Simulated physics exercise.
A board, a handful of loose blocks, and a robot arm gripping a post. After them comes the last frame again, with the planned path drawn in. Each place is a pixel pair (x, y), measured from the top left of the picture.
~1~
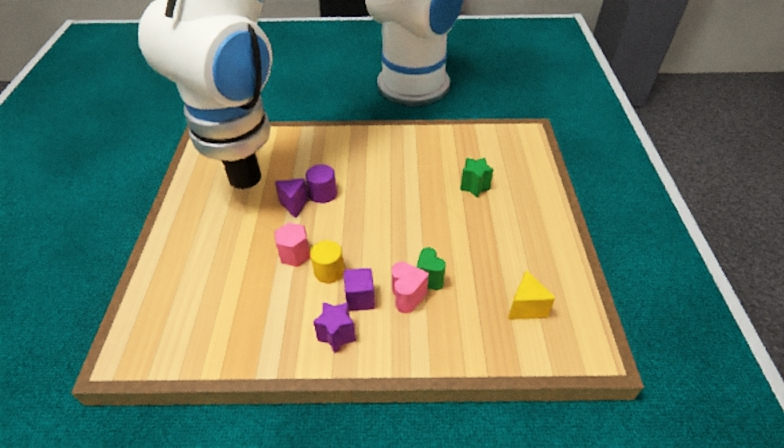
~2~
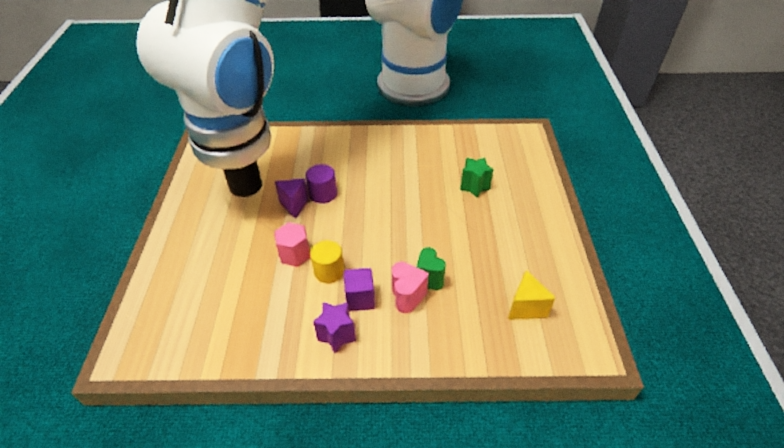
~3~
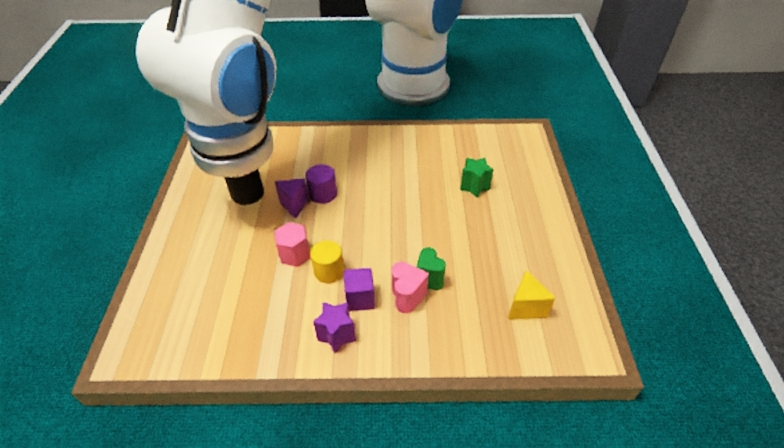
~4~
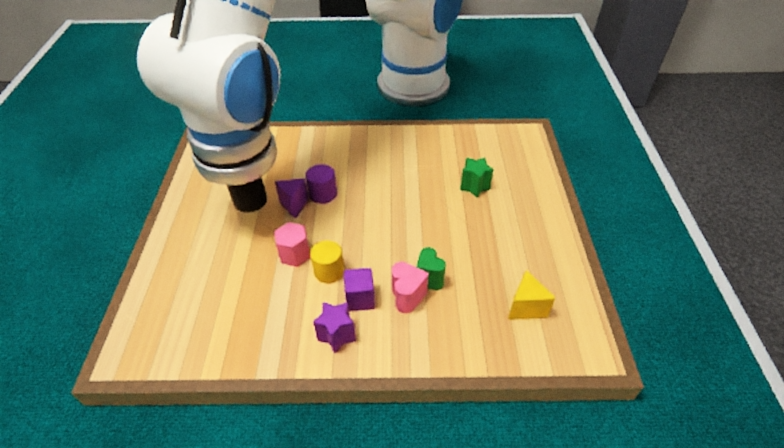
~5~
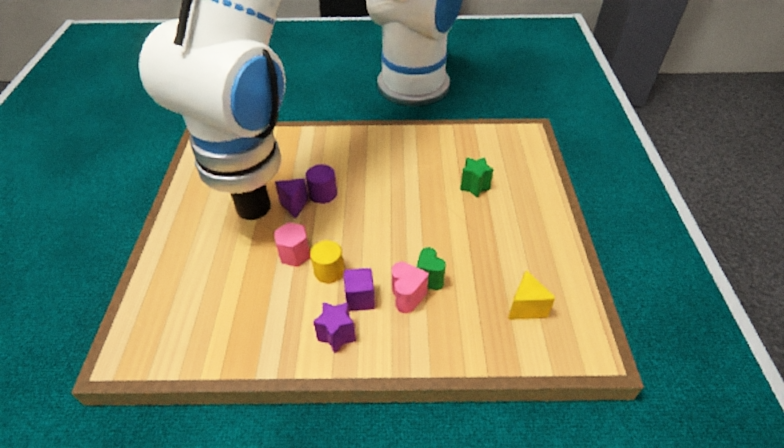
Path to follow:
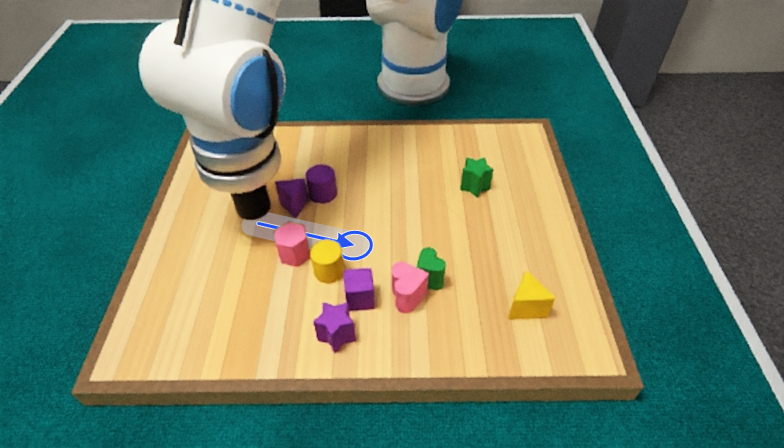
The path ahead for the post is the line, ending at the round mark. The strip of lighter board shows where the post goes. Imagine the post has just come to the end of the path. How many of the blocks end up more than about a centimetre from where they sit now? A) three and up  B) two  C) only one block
C
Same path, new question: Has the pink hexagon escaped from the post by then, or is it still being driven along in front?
No longer ahead of the post.
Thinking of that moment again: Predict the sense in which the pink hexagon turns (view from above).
Viewed from above: Clockwise.
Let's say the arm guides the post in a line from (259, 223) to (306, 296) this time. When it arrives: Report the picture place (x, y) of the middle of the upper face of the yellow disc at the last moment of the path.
Most likely (369, 254).
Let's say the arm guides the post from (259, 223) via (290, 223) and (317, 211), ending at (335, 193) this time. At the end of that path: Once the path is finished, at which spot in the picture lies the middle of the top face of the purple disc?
It sits at (332, 152).
Drawn move, in a line from (259, 223) to (354, 245).
What follows on the original path. One third of the way, post at (286, 215); nothing pushed yet.
Two thirds of the way, post at (319, 223); pink hexagon at (300, 241), turned 55° clockwise.
At the end, post at (352, 230); purple triangular piece still; pink hexagon at (300, 241), turned 55° clockwise.
